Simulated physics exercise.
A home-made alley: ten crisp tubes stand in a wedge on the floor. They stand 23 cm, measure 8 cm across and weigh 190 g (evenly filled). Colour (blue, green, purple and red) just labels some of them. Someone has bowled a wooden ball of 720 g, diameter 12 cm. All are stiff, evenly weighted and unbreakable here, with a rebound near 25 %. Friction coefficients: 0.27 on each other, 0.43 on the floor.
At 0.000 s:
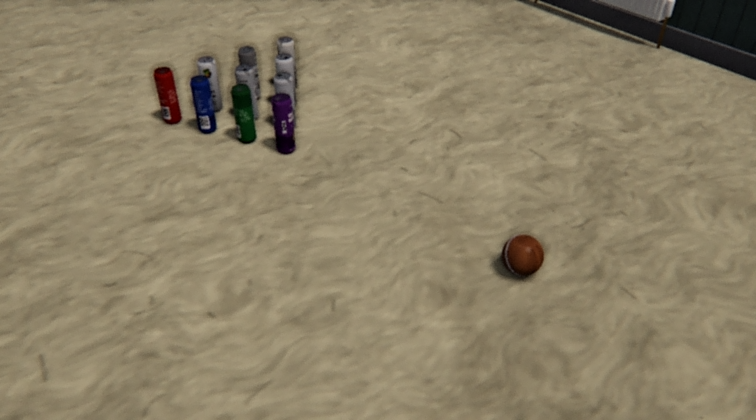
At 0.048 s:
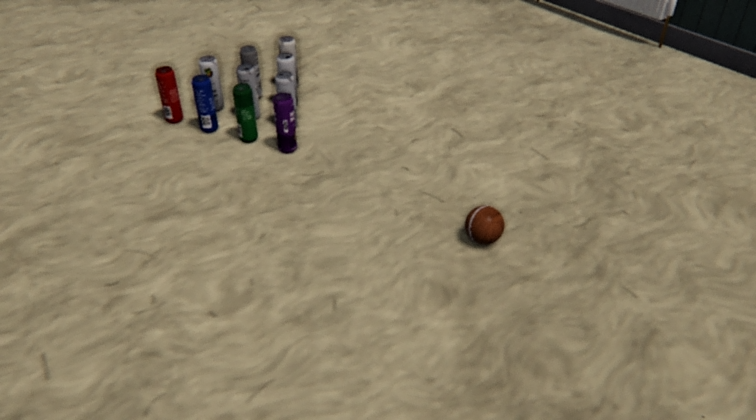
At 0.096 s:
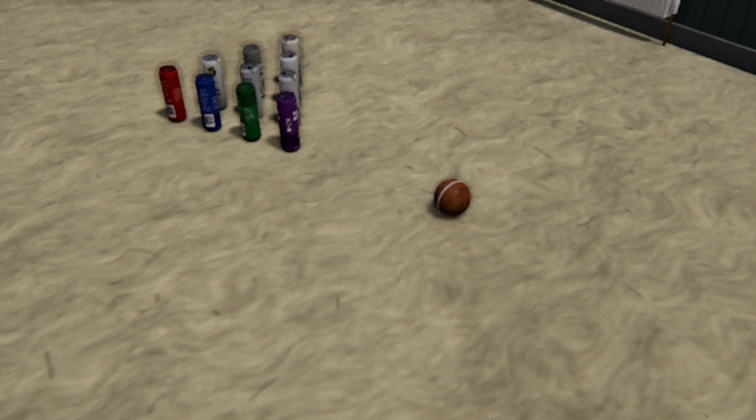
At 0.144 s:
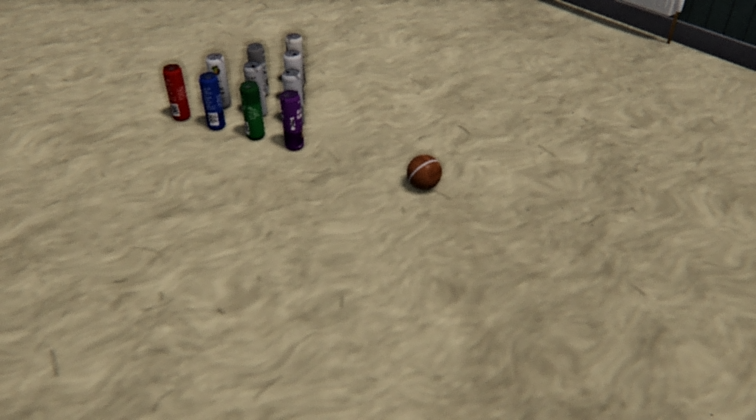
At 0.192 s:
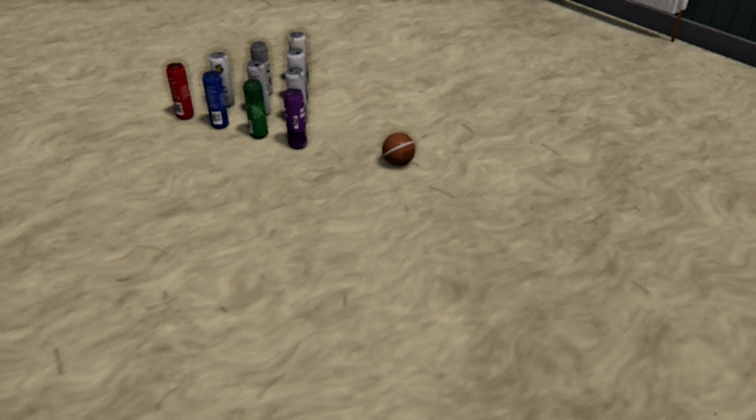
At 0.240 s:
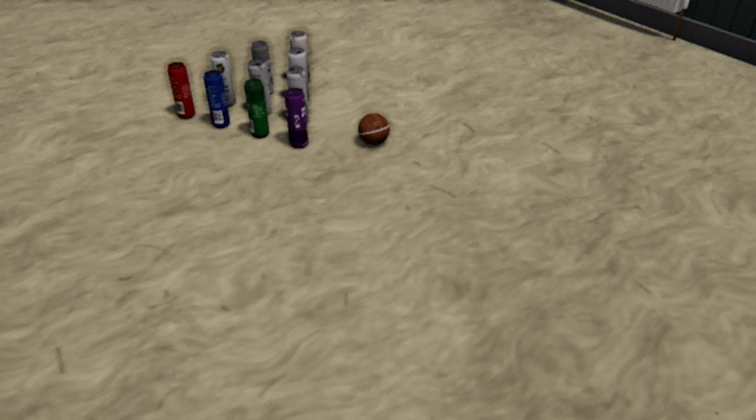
To begin with, a reddish-brown ball with a pale stripe sits well to the right of a cluster of upright tubes, with red, blue, green and purple ones in front. The ball rolls up and leftward across the mottled floor, drawing near the purple tube's right side, while the tubes stay standing.
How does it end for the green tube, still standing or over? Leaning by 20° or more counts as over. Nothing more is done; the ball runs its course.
It keeps its feet.
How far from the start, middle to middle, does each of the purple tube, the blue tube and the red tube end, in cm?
Purple 0, blue 0, red 0.
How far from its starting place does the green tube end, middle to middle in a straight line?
Some 0 cm.
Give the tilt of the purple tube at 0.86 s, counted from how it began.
Roughly 0°.
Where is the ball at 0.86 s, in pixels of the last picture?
Near (230, 6).
Around 0.50 s, ball still moving; 1 of the 10 tubes over; green tube unmoved.
Around 0.86 s, ball still moving; 3 of the 10 tubes over; green tube unmoved.
Finally (1.4 s), ball rolling away; 3 of the 10 tubes over; green tube unmoved; red tube unmoved; blue tube unmoved. Seen by the last camera, middles, green tube near (257, 109), red tube near (182, 91).
